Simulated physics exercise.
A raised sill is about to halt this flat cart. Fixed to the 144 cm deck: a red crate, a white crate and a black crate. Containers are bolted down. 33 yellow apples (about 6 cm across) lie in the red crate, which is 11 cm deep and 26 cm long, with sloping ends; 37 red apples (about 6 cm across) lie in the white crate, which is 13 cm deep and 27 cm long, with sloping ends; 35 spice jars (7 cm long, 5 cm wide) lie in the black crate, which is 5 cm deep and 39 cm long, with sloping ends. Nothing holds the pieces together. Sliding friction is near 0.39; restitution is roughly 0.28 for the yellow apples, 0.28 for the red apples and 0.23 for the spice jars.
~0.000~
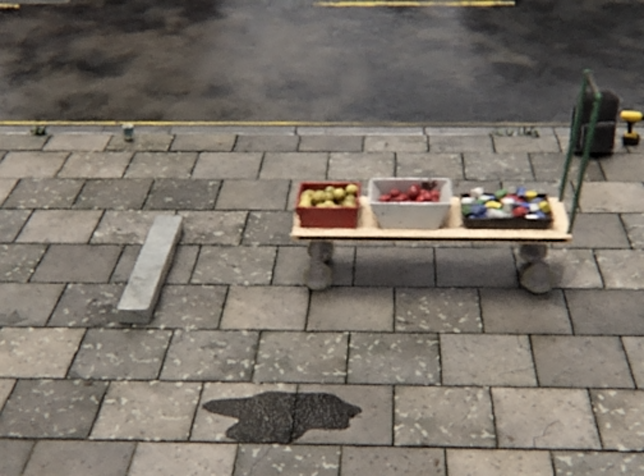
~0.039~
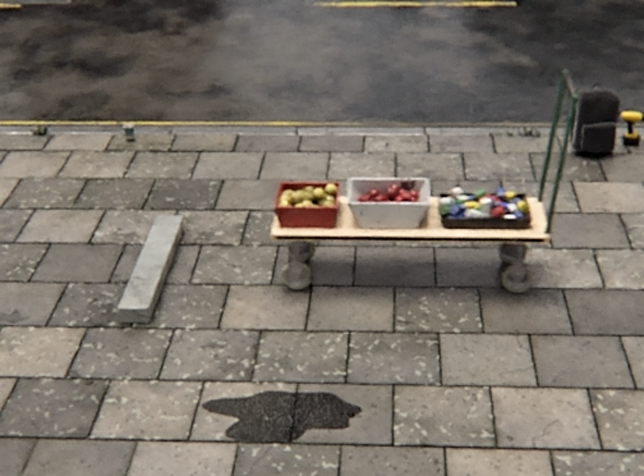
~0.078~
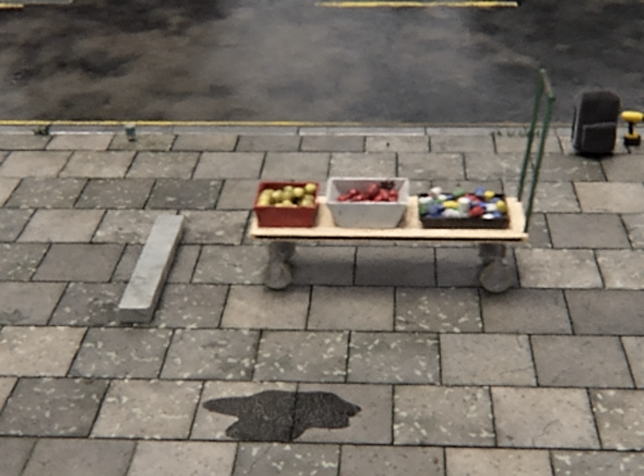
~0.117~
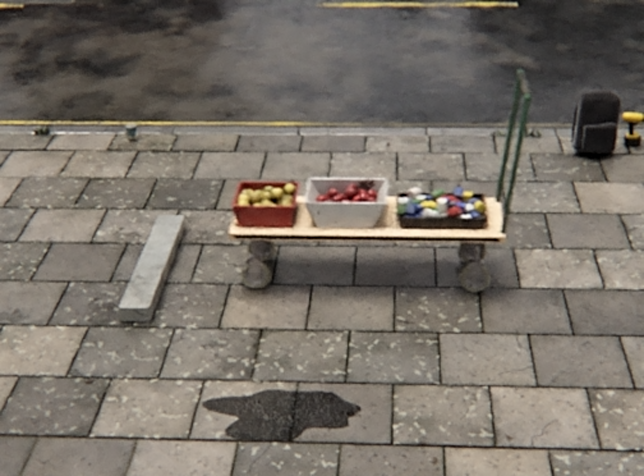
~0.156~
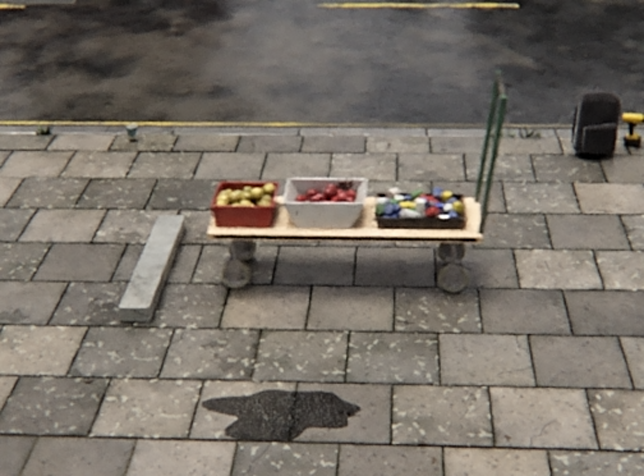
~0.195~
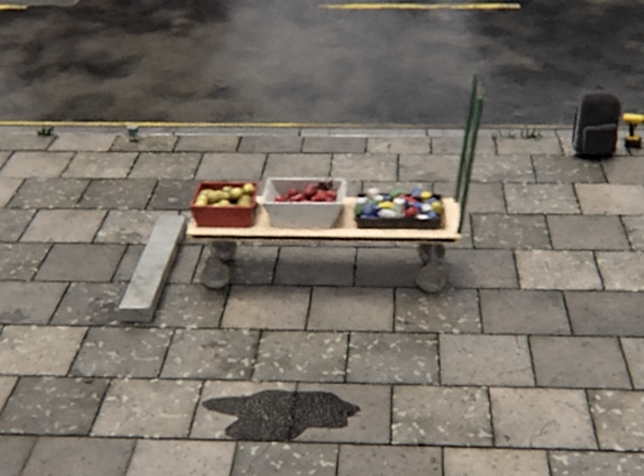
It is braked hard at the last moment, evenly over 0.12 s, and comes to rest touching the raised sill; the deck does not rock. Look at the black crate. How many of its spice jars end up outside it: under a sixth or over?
More than one in six of the spice jars leave the black crate.
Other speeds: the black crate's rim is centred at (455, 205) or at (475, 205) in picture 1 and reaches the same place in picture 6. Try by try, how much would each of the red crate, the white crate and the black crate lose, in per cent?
Red crate 0 then 0, white crate 0 then 0, black crate 10 then 30 per cent.
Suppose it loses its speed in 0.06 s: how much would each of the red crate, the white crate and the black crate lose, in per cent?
In that case red crate 10, white crate 10, black crate 50 per cent.
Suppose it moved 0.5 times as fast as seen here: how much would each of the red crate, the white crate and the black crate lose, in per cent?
In that case red crate 0, white crate 0, black crate 10 per cent.
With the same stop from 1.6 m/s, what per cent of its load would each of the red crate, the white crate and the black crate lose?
Then red crate 0, white crate 0, black crate 10 per cent.
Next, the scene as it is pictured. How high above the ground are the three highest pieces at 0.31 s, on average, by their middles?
Roughly 52 cm.
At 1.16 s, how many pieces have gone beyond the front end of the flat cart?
Roughly 1.
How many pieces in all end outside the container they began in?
Roughly 16 in all.
After 0.21 s, braking starts.
After 0.31 s, red crate 33 in, 0 out, white crate 37 in, 0 out and black crate 32 in, 3 out.
After 0.43 s, red crate 33 in, 0 out, white crate 36 in, 1 out and black crate 28 in, 7 out.
After 0.66 s, red crate 33 in, 0 out, white crate 33 in, 4 out and black crate 23 in, 12 out.
When it is over (at 1.16 s), red crate 33 in, 0 out, white crate 33 in, 4 out and black crate 22 in, 13 out. Asked share, 13 of 35, 37 per cent.
